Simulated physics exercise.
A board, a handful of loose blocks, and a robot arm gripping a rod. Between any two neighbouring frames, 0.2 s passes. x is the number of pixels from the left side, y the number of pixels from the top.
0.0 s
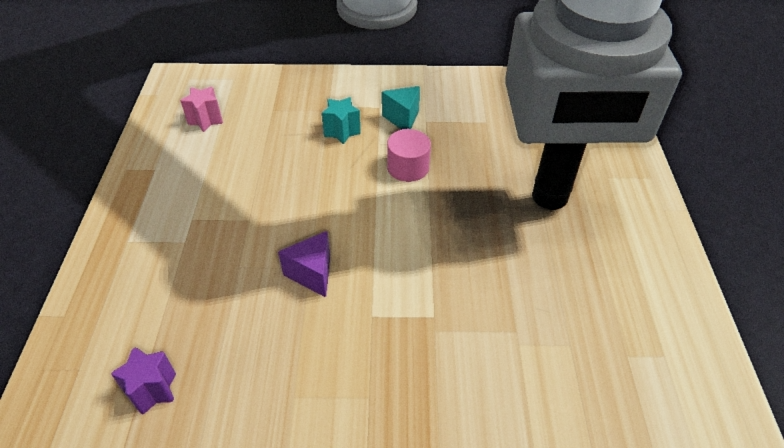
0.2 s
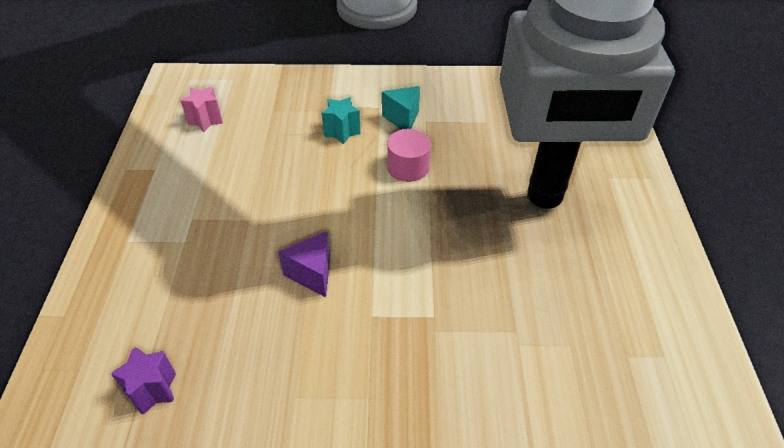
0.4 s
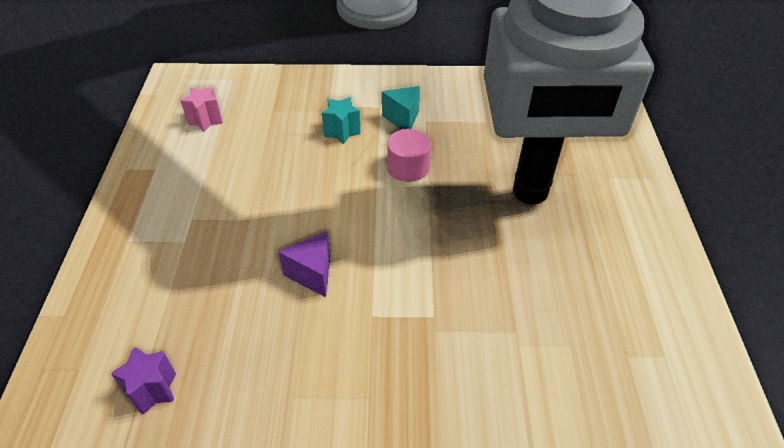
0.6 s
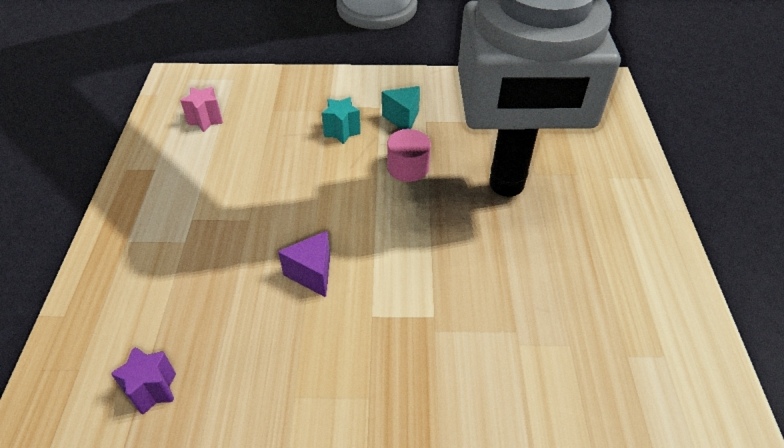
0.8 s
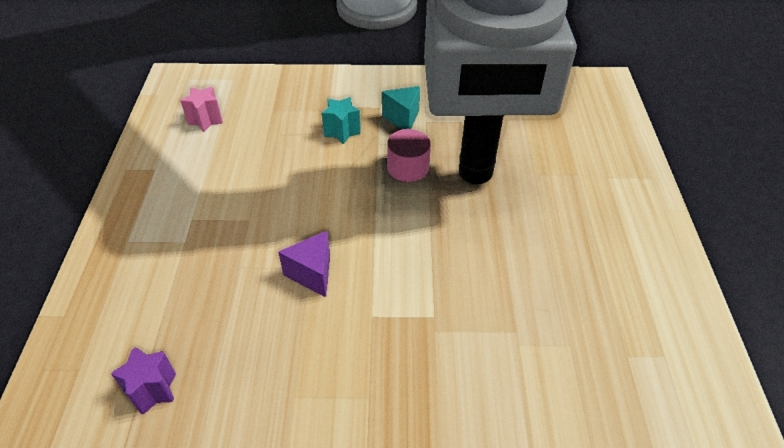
A robot arm moves a black rod leftward over a wooden table of still blocks.
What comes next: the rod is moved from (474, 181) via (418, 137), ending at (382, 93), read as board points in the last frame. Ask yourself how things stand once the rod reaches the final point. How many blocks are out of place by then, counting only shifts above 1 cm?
I'd say one block gets moved.
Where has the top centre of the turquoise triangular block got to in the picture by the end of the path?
It is going to be at (369, 55).
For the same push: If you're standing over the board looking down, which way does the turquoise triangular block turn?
Direction: Clockwise.
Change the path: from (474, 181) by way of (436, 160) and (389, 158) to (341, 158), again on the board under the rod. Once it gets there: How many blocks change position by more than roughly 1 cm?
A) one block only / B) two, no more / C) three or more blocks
My answer is option A.
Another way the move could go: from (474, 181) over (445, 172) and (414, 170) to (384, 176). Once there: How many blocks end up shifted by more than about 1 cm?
Most likely one.
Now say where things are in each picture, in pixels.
Tip of the rod at (550, 198), middles of tops, turquoise star at (340, 107), turquoise triangular block at (403, 95), pink disc at (409, 143), in the first frame.
Rod at (545, 197), nothing pushed, in the second frame.
Rod at (530, 193), nothing pushed, in the third frame.
Rod at (507, 185), nothing pushed, in the fourth frame.
Rod at (475, 173), turquoise star at (340, 107), turquoise triangular block at (403, 95), pink disc at (409, 143), in the fifth frame.
On the path given first. One third of the way, rod at (435, 144); pink disc at (405, 142).
Two thirds of the way, rod at (404, 114); turquoise triangular block at (391, 82), turned 45° clockwise; pink disc at (405, 142).
At the end, rod at (382, 86); turquoise star unmoved; turquoise triangular block at (369, 55), turned 45° clockwise; pink disc at (405, 142).
